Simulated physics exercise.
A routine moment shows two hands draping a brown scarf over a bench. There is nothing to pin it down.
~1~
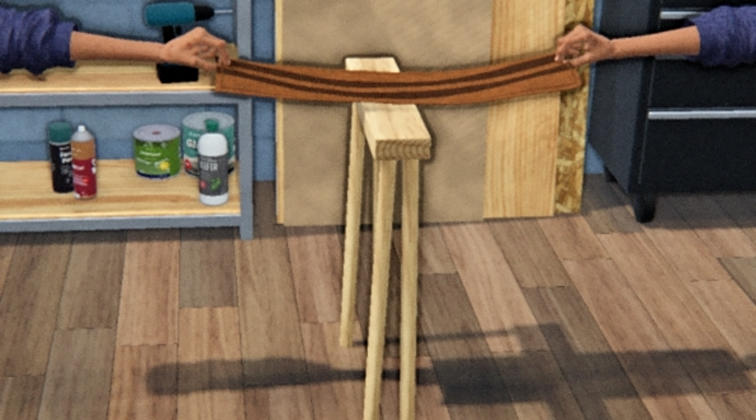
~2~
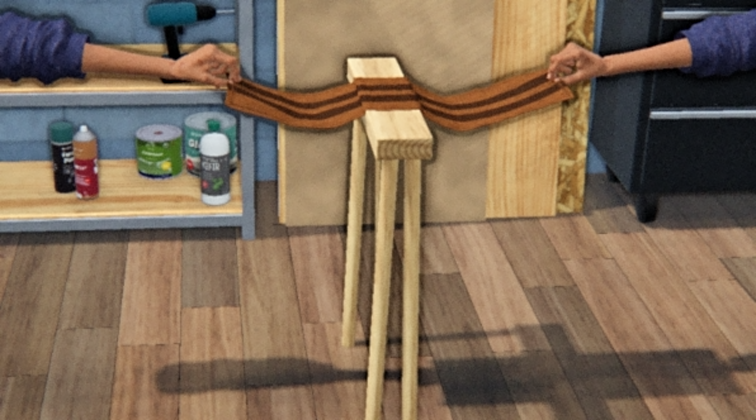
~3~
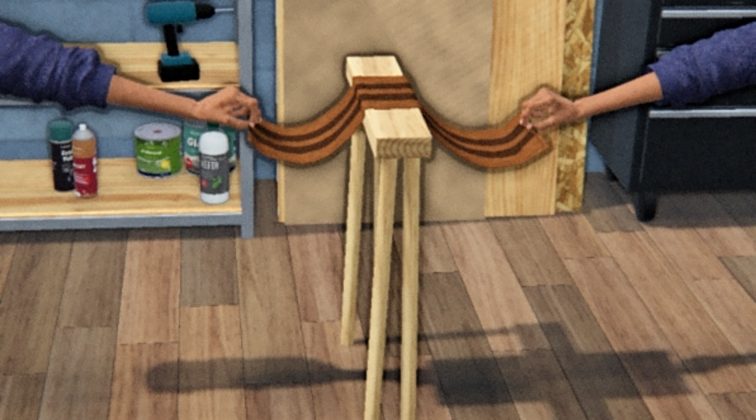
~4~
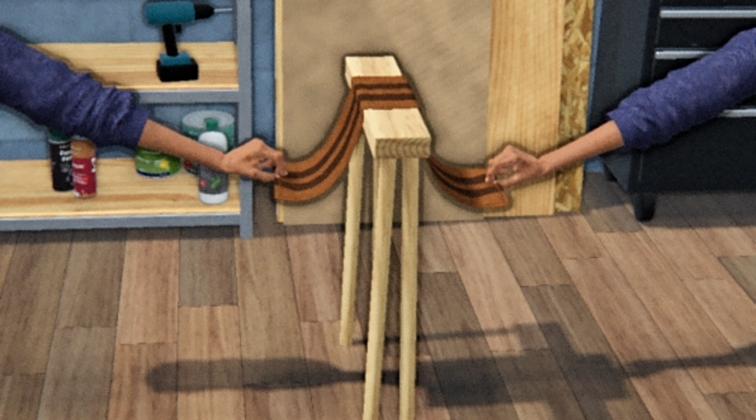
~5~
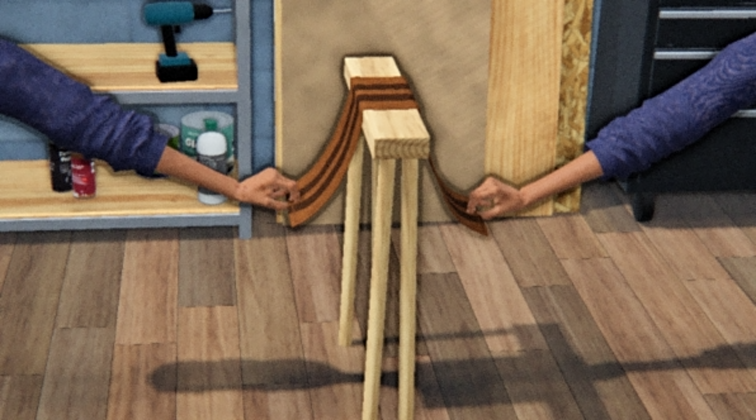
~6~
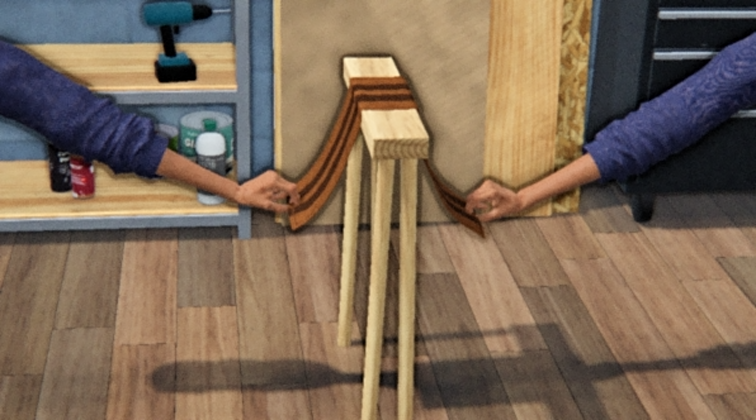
Two hands in dark blue sleeves reach in from left and right in a workshop, seen from the front and slightly above. They hold a brown, dark-striped scarf over a narrow pale wooden bench, with shelves of cans and a teal drill behind at left. The hands lower and draw inward, draping the scarf across the top and down both sides, then stay nearly still, while the camera does not move.
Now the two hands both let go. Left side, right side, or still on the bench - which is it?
Remains draped.
Then, 0.72 s later than the last view, scarf hanging on both sides, left end near (357, 226), right end near (383, 242).
Then, 1.62 s later than the last view, scarf hanging on both sides, left end near (351, 227), right end near (390, 243).
Finally, scarf hanging on both sides, left end near (343, 227), right end near (399, 243). The brown scarf stays on top.
